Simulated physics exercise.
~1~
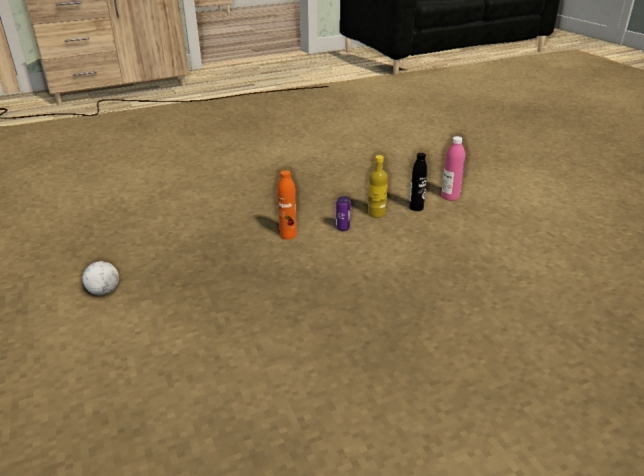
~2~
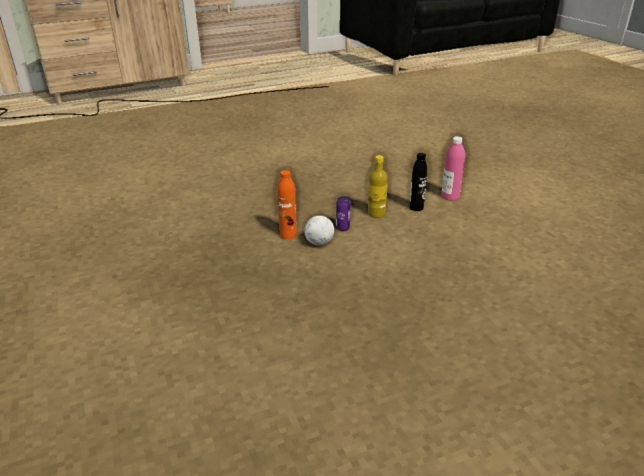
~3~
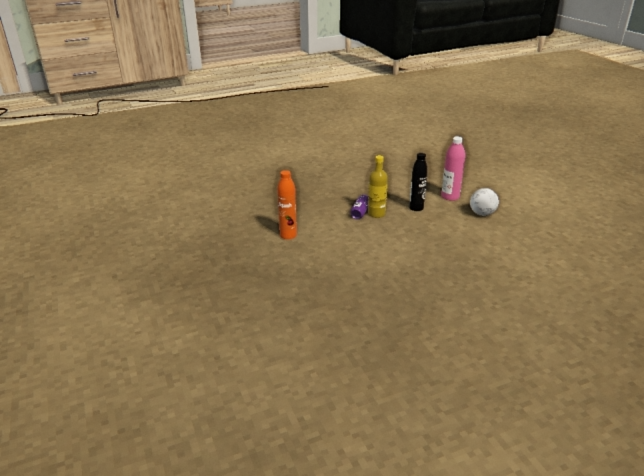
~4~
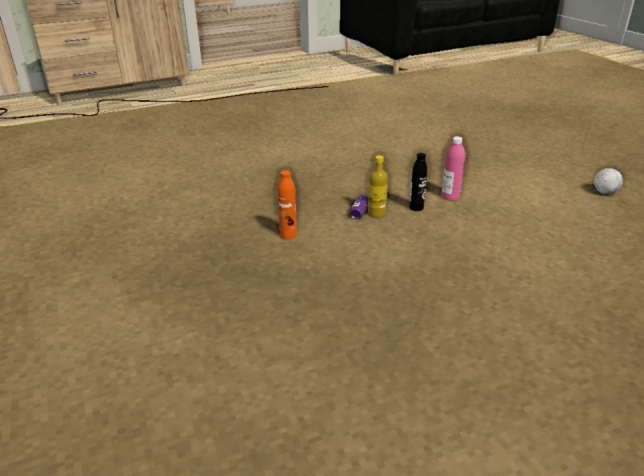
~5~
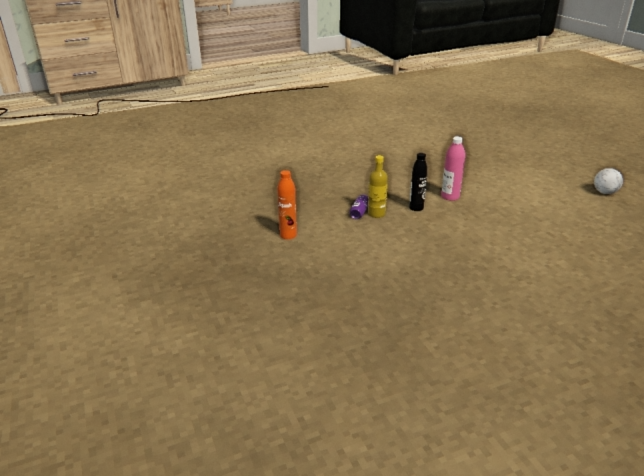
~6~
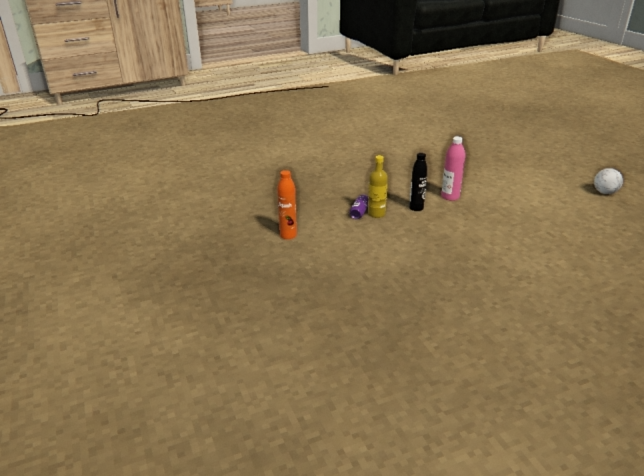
A white ball rolls rightward across a brown carpet toward a loose row of an orange bottle, a small purple can, and yellow, black and pink bottles. It passes in front of the orange bottle and comes up close to the purple can. The can topples onto its side and ends up slightly farther right, near the foot of the yellow bottle, while the ball carries on beyond the pink bottle. The ball travels farther right and then stops near the edge of the view. At the end it rests there, the can lies on its side, and all four bottles still stand in place.
